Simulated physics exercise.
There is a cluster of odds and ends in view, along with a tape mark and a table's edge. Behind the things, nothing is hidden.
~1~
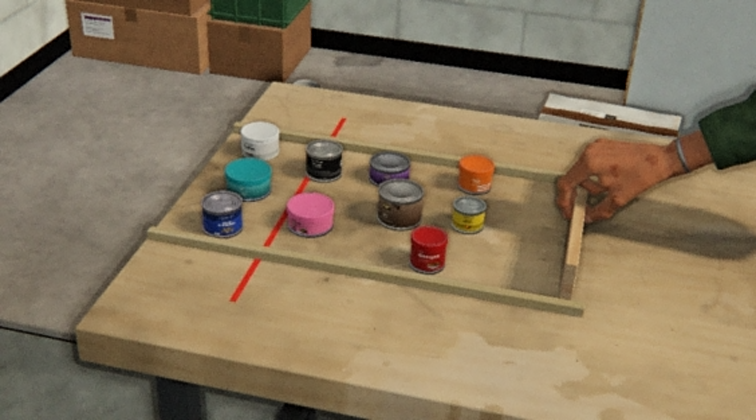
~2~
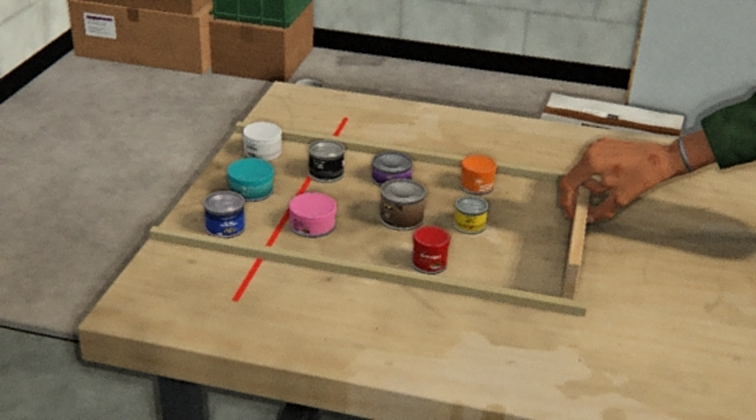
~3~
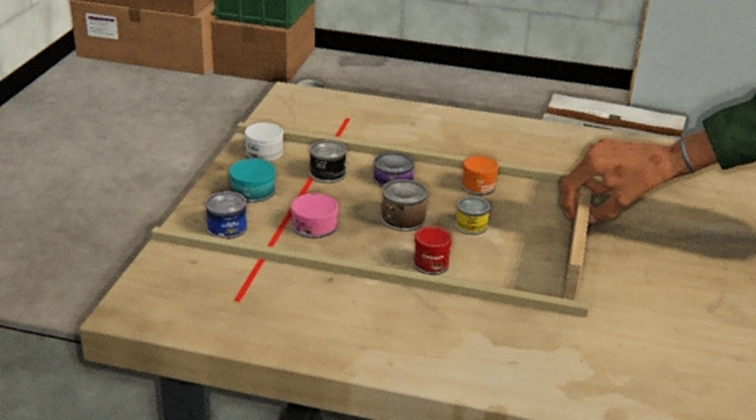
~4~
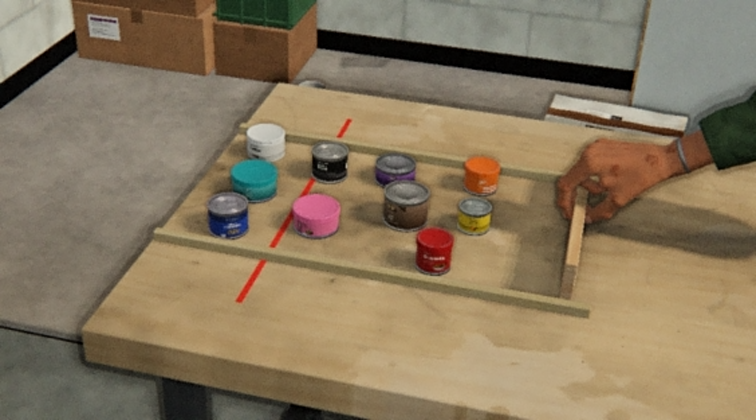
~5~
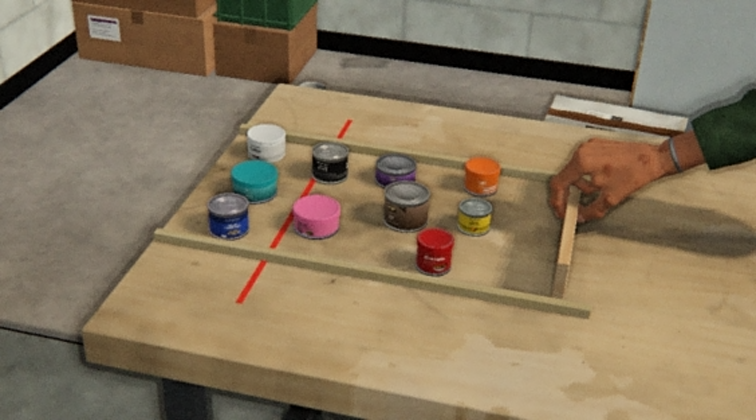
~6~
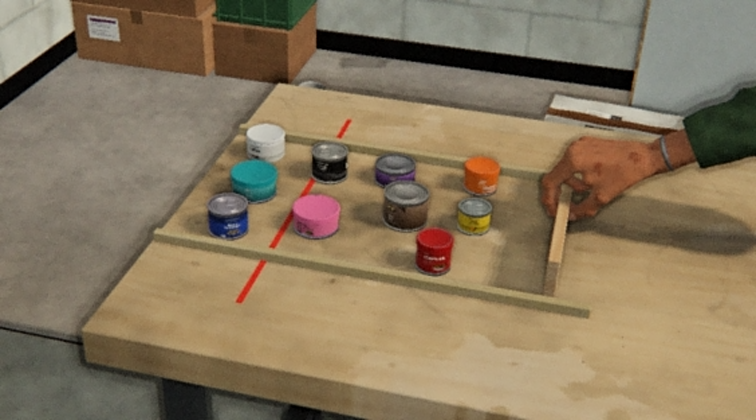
On a wooden workbench, a hand sliding a wooden board slightly left towards colourful tins and pots, which stay in place.
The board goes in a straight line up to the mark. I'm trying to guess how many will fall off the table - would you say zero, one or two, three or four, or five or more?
I would say zero.
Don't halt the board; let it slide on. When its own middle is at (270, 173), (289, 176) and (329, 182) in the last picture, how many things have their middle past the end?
1, 0 and 0.
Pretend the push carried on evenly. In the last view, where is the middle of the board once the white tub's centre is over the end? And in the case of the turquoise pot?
White tub: (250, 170); turquoise pot: (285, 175).
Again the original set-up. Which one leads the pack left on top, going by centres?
Nearest once everything settles: Turquoise pot.
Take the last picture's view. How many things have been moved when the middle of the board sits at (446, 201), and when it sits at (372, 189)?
The counts are 4 and 7.
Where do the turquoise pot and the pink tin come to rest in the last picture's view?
The first comes to rest at (212, 182), and the second at (265, 209).
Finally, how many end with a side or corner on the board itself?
That makes 5.
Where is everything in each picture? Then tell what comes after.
In the first picture, white tub (260, 142); blue tin (222, 215); turquoise pot (249, 180); board (577, 222); tape (297, 196).
In the second picture, blue tin (225, 215); purple tin (392, 170).
In the third picture, turquoise pot (253, 180); pink tin (314, 215).
In the fourth picture, white tub (266, 143); yellow pot (474, 217).
In the fifth picture, blue tin (229, 217); red tin (434, 252).
In the sixth picture, white tub (266, 143); blue tin (228, 217); turquoise pot (254, 182); board (562, 219); tape (302, 197).
A little later, none off yet; white tub at rest near (266, 143); blue tin at rest near (228, 217); turquoise pot at rest near (254, 182).
When it is over, the number that fall off is zero.
